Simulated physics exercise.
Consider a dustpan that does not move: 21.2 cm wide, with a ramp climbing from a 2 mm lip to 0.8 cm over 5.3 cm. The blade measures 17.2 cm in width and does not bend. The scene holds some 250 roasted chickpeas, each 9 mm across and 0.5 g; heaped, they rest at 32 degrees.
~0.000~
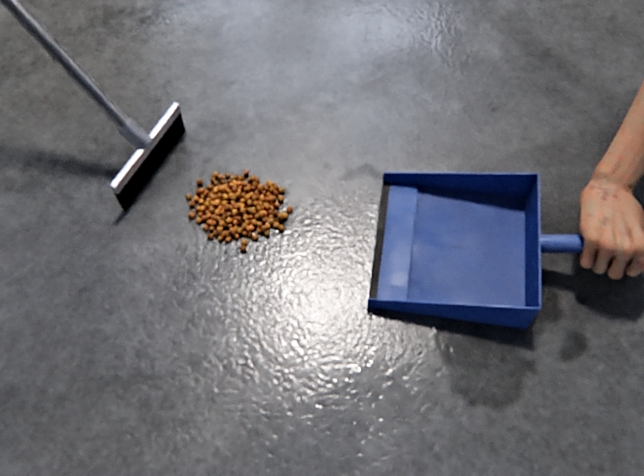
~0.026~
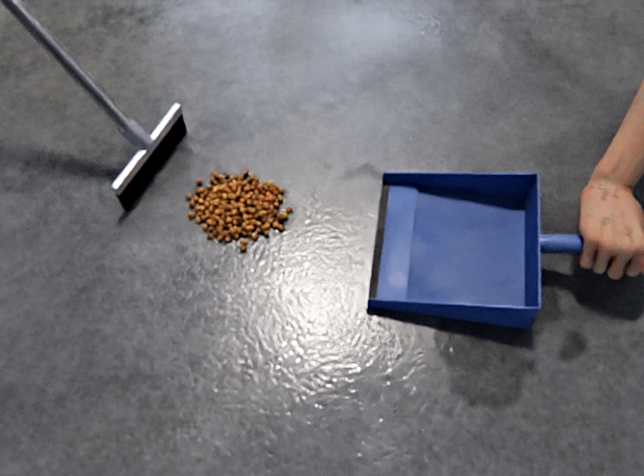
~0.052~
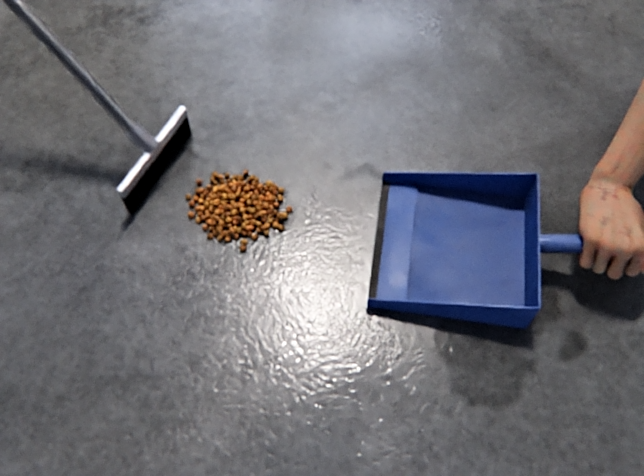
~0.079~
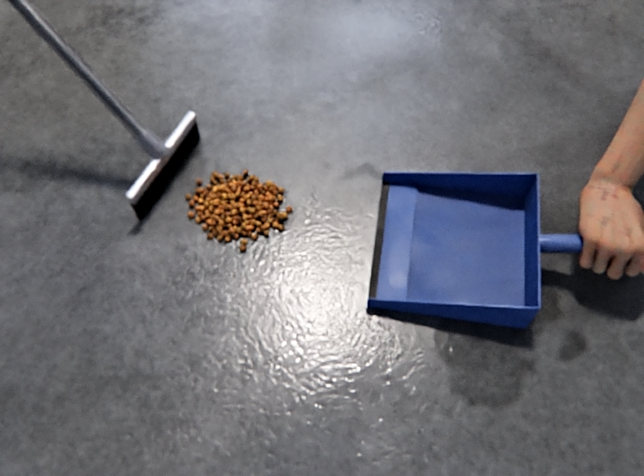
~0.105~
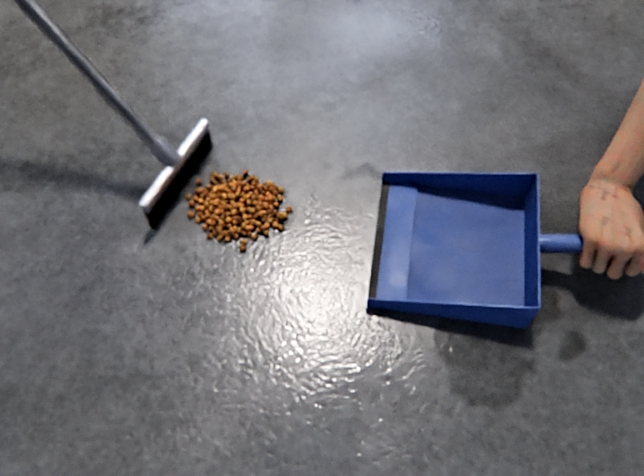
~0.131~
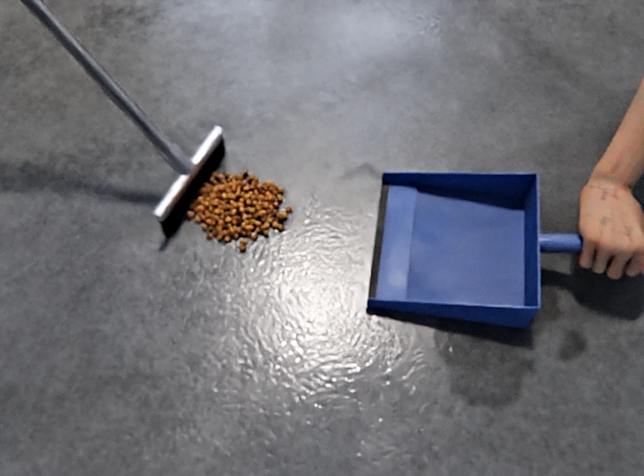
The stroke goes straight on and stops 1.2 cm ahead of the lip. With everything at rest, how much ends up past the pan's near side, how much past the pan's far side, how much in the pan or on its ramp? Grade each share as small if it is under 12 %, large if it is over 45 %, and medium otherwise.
Near side: Medium; far side: Small; pan: Medium.
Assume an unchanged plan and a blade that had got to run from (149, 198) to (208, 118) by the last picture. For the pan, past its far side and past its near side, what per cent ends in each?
Pan 20, far 0, near 10.
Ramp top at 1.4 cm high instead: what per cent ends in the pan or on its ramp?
35 per cent.
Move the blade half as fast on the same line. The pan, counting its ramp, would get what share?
About 30 per cent.
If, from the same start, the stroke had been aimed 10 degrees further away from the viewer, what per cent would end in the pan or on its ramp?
I'd expect close to 45 percent.
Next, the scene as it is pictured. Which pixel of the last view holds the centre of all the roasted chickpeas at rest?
Roughly pixel (384, 289).
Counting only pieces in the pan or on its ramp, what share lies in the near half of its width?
Something like 90 per cent of the catch.
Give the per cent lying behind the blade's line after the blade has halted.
Estimate: Around 10 %.
After 0.27 s, middle of the blade 15 cm from the lip; 0 % over the lip, far side 5 %, near side 5 %.
After 0.36 s, middle of the blade 7 cm from the lip; 0 % over the lip, far side 5 %, near side 15 %.
After 0.59 s, middle of the blade 4 cm from the lip; 40 % over the lip, far side 5 %, near side 30 %.
At rest (1.1 s), near side 30 %, far side 5 %, pan 40 %, in front of the lip or behind the blade 25 %.
